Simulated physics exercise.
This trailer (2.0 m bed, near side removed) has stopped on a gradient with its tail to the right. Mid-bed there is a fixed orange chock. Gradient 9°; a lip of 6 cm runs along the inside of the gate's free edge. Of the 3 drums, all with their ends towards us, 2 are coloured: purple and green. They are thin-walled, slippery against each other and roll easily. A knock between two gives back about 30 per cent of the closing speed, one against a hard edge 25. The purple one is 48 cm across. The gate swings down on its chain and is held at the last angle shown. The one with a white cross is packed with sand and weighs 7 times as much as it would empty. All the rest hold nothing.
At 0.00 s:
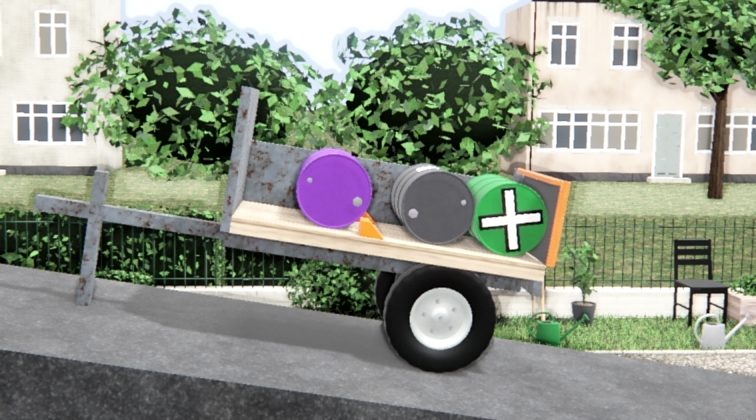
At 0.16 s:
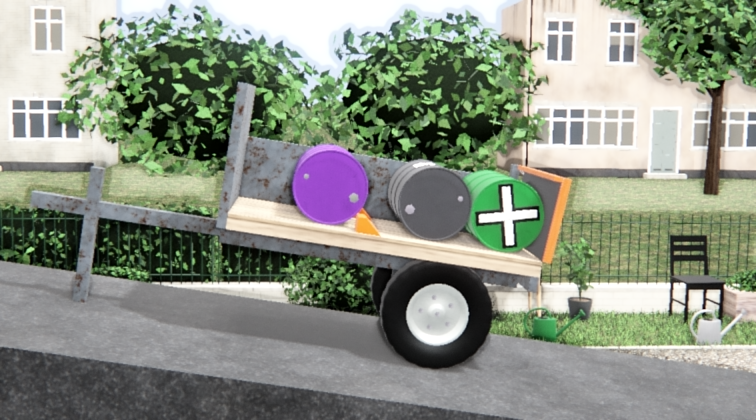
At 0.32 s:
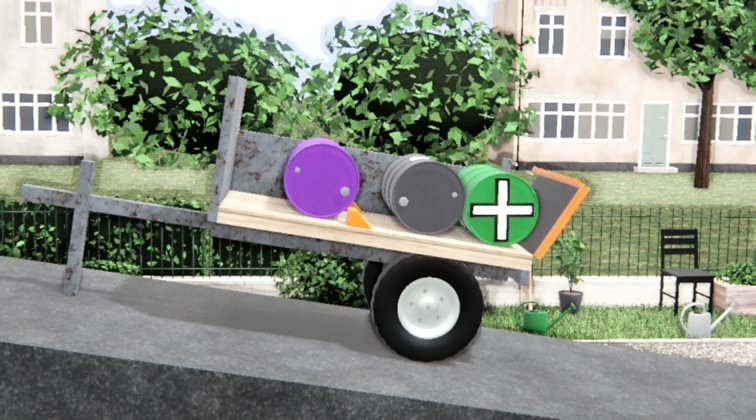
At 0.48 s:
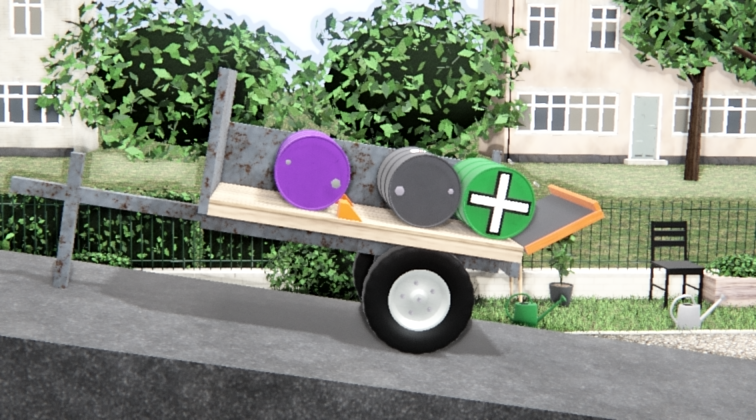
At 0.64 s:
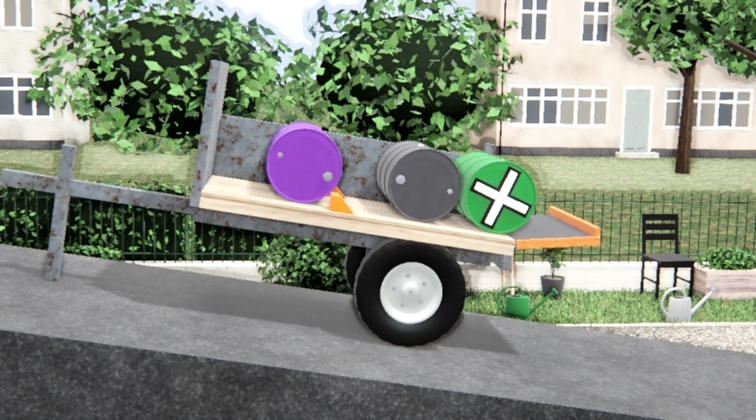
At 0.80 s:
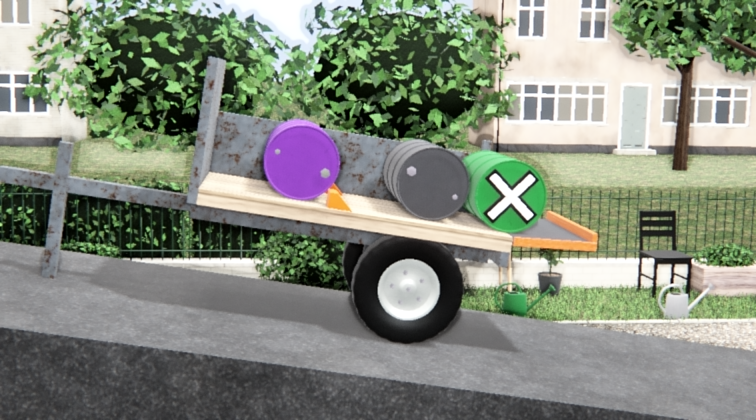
A trailer stood on a slope with purple, grey and green drums aboard as its orange-edged tailgate swung down to the right, and then the green drum began rolling towards the gate.
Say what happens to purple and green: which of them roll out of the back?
Purple stays with the vehicle. Green is held.
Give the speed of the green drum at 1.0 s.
Roughly 0.7 m/s.
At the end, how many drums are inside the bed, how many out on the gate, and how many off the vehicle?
In that order: 2, 1, 0.
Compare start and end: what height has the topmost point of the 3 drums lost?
Roughly 0 cm.
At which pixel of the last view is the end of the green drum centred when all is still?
Near (565, 201).
Then, 1.0 s in, purple is on the bed, 140 cm short of the hinge; green is on the gate, 10 cm past the hinge, rolling right; 0 of 3 are out.
Then, 1.2 s in, green is on the gate, 25 cm past the hinge, rolling right; still the same for purple; 0 of 3 are out.
Then, 2.2 s in, green is on the gate, 20 cm past the hinge, rolling left; still the same for purple; 0 of 3 are out.
In the end (4.2 s), purple is on the bed, 140 cm short of the hinge; green is on the gate, 35 cm past the hinge; 0 of 3 are out.
